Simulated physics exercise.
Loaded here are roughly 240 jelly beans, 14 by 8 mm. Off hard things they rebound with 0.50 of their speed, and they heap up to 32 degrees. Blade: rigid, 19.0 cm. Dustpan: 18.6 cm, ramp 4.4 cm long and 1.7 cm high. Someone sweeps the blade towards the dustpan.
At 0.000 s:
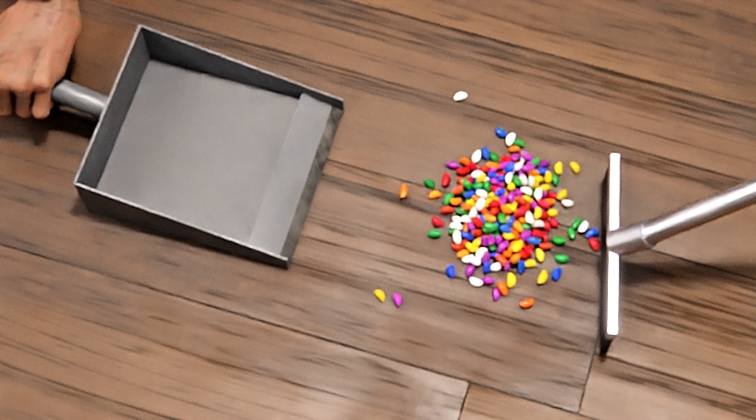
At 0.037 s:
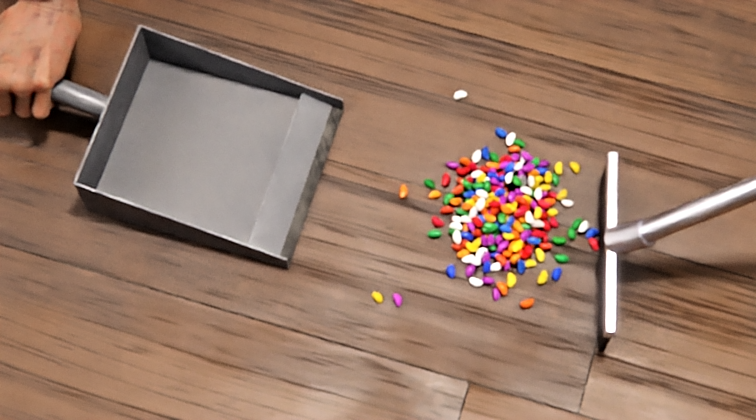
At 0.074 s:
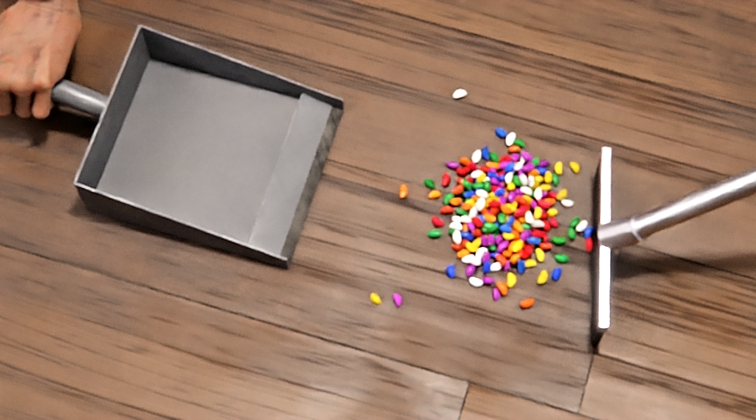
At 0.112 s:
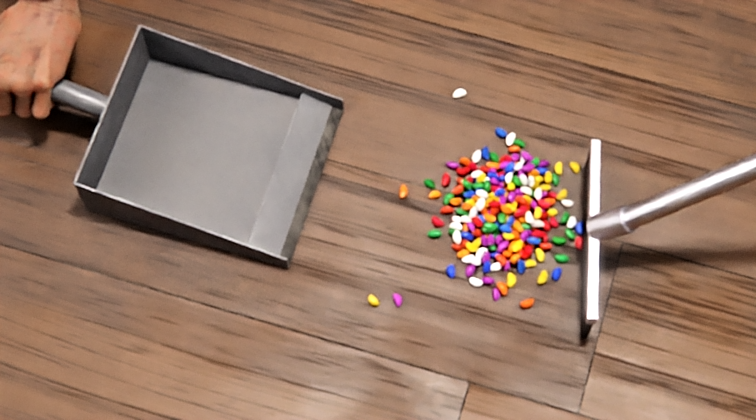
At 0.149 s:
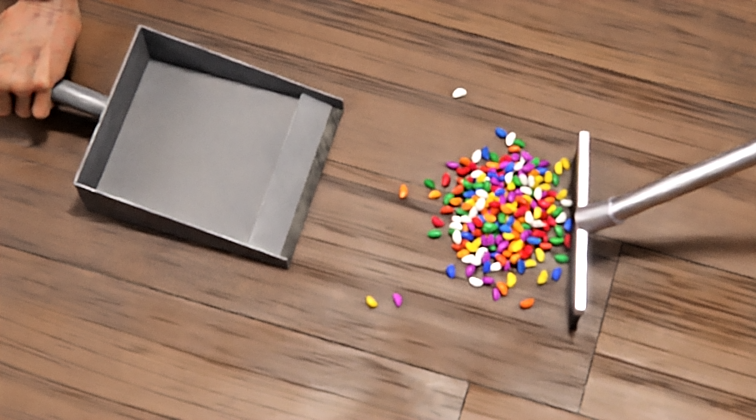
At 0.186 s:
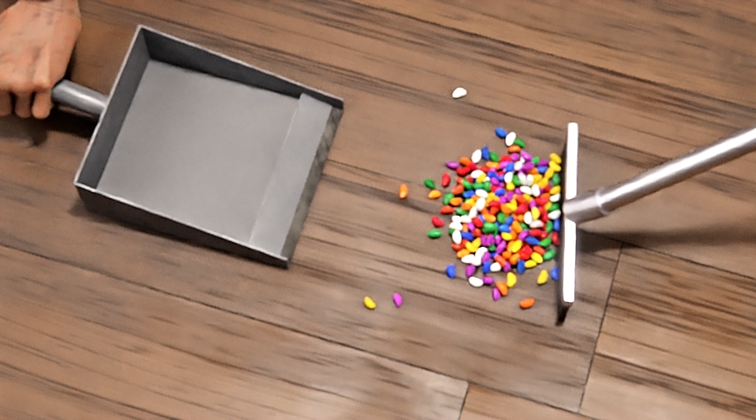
At first, a heap of colorful jelly beans lies on a wooden floor between a gray dustpan gripped by a hand on the left and a long-handled blade on the right. The blade slides left and slightly upward, meets the heap's right edge, and nudges the nearest beans inward while the dustpan stays still.
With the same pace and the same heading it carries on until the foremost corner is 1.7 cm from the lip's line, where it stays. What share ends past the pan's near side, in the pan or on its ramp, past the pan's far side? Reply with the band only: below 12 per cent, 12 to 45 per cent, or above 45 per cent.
Near side: Below 12 per cent; pan: Below 12 per cent; far side: 12 to 45 per cent.
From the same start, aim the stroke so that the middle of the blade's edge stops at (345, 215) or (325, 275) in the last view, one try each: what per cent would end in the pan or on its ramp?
Some 25 and 20 per cent.
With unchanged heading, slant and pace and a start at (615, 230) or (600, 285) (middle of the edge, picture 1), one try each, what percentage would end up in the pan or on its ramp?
First try about 0 per cent, second about 5 per cent.
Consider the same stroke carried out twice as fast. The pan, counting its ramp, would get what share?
It would be around 5 per cent.
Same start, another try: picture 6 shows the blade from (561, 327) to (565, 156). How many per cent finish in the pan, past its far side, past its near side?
Per cent by place - pan 30, far side 15, near side 10.
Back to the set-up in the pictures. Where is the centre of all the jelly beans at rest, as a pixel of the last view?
Close to pixel (351, 164).
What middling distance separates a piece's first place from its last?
That distance is close to 16 cm.
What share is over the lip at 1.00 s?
It's near 5 percent at that moment.
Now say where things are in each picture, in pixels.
Blade from (611, 334) to (613, 162), moved 0.0 cm, 0 of the pieces shifted so far; middle of the pieces at (505, 210); pan at (199, 154), in the first picture.
Blade from (609, 332) to (611, 160), moved 0.3 cm, 0 of the pieces shifted so far; middle of the pieces at (505, 210), in the second picture.
Blade from (602, 327) to (605, 156), moved 1.1 cm, 2 of the pieces shifted so far; middle of the pieces at (505, 210), in the third picture.
Blade from (591, 319) to (594, 148), moved 2.4 cm, 5 of the pieces shifted so far; middle of the pieces at (505, 210), in the fourth picture.
Blade from (579, 310) to (583, 140), moved 3.8 cm, 7 of the pieces shifted so far; middle of the pieces at (500, 206), in the fifth picture.
Blade from (567, 301) to (572, 132), moved 5.3 cm, 30 of the pieces shifted so far; middle of the pieces at (500, 206); pan at (199, 154). Its pace works out near 0.39 m/s, heading 23 degrees away from the viewer's side, in the sixth picture.
After 0.49 s, middle of the blade 15 cm from the lip; 0 % over the lip, far side 20 %, near side 0 %.
Then, at 0.69 s, middle of the blade 8 cm from the lip; 0 % over the lip, far side 25 %, near side 0 %.
After 1.00 s, middle of the blade 4 cm from the lip; 5 % over the lip, far side 30 %, near side 0 %.
In the end, at 2.0 s, near side 0 %, pan 5 %, far side 30 %, in front of the lip or behind the blade 65 %.
